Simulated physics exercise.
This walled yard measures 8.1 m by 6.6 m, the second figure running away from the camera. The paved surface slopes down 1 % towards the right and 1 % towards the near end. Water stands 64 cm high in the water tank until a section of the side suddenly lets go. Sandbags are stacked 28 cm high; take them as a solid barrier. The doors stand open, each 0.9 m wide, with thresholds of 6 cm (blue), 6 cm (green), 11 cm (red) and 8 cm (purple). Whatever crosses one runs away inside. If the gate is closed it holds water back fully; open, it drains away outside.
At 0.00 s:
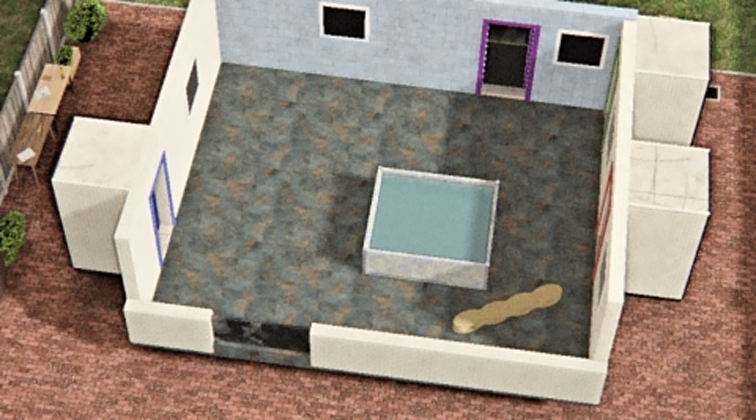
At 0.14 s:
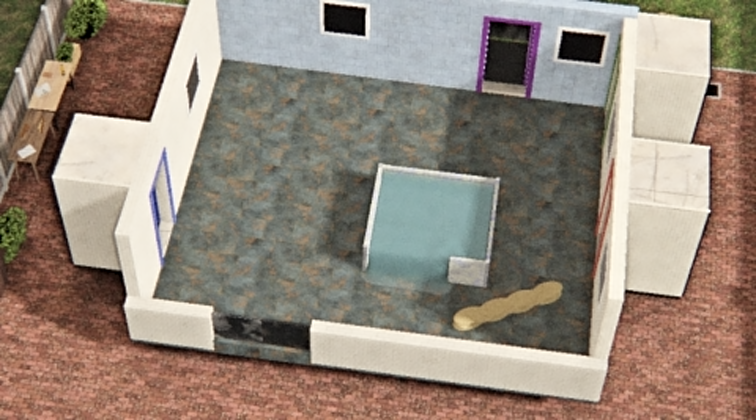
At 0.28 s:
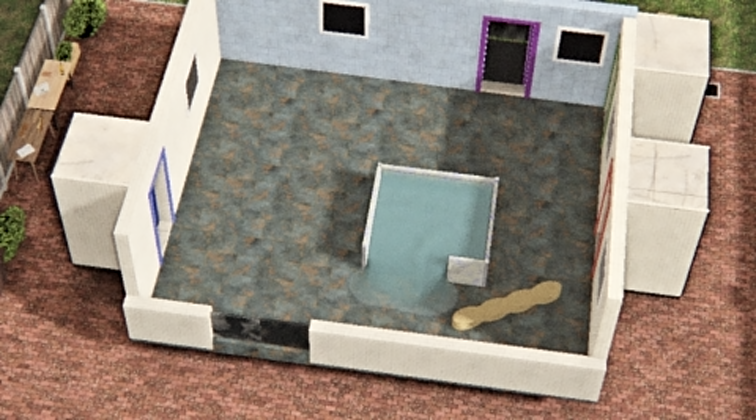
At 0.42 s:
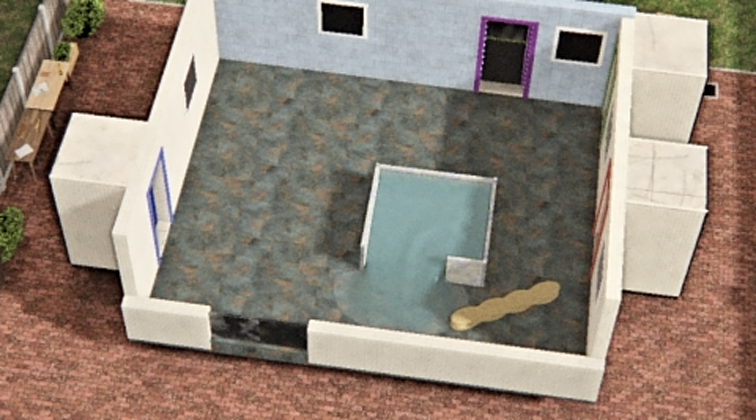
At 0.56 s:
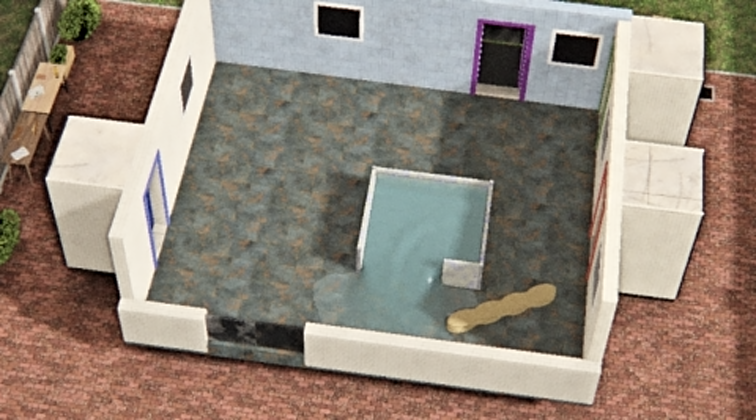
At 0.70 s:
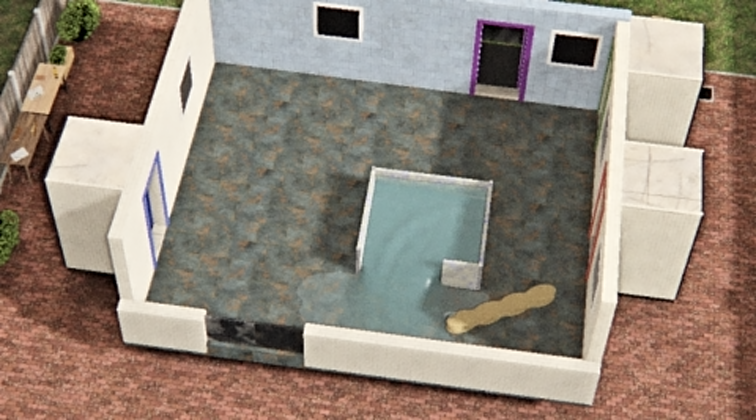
A walled yard with a square water tank whose near wall opens, water pouring out and spreading across the dark floor beside sandbags.
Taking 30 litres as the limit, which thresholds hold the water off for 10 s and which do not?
Door by door: At the blue door it passes the limit; at the green door it keeps below the limit; at the red door it stays under the limit; at the purple door it does not reach the limit.
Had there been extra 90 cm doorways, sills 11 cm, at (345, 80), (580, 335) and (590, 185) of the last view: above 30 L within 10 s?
In turn: Below, past it, not over.
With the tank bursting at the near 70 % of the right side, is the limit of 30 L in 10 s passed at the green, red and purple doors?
Against that limit: Green past it, red over, purple under.
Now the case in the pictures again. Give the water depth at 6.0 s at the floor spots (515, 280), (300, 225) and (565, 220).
Roughly 3, 1 and 4 cm, in turn.
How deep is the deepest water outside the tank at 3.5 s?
Roughly 28 cm.
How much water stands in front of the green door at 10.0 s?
About 8.0 cm.
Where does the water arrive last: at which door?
Last comes the purple one.
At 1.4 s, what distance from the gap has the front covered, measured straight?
Roughly 3.2 m.
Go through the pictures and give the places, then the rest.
The first frame shows the water tank at (432, 218) is whole and still, 64 cm deep.
In the second frame, water pours out at (408, 266) and has run 0.8 m, to (448, 289); typically 9 cm deep outside, 64 cm at the water tank's back.
In the third frame, the front is at (355, 290), 1.0 m from the gap at (407, 267); 1.3 m2 of floor is under water; 64 cm left at the back of the water tank.
In the fourth frame, water pours out at (405, 267) and has run 1.4 m, to (422, 335); typically 10 cm deep outside, 63 cm at the water tank's back.
In the fifth frame, the front is at a hidden place, 1.9 m from the gap at (401, 271); 3.8 m2 of floor is under water; 57 cm left at the back of the water tank.
In the sixth frame, the front is at a hidden place, 2.2 m from the gap at (401, 271); 4.4 m2 of floor is under water; 53 cm left at the back of the water tank.
After 1.4 s water covers 15 % of the floor and is deepest (46 cm) near (375, 356); blue door not reached, green door not reached, red door not reached, purple door not reached.
After 2.2 s water covers 25 % of the floor and is deepest (39 cm) near (376, 347); blue door not reached, green door not reached, red door not reached, purple door not reached.
After 3.5 s water covers 40 % of the floor and is deepest (28 cm) near (149, 324); blue door 15 cm at the sill, 18 L in, green door not reached, red door 5 cm at the sill, 0 L in, purple door not reached.
After 6.0 s water covers 75 % of the floor and is deepest (20 cm) near (564, 382); blue door 10 cm at the sill, 64 L in, green door 4 cm at the sill, 0 L in, red door 6 cm at the sill, 0 L in, purple door not reached.
After 10.0 s water covers 95 % of the floor and is deepest (14 cm) near (564, 382); blue door 5 cm at the sill, 74 L in, green door 8 cm at the sill, 10 L in, red door 4 cm at the sill, 0 L in, purple door 4 cm at the sill, 0 L in.
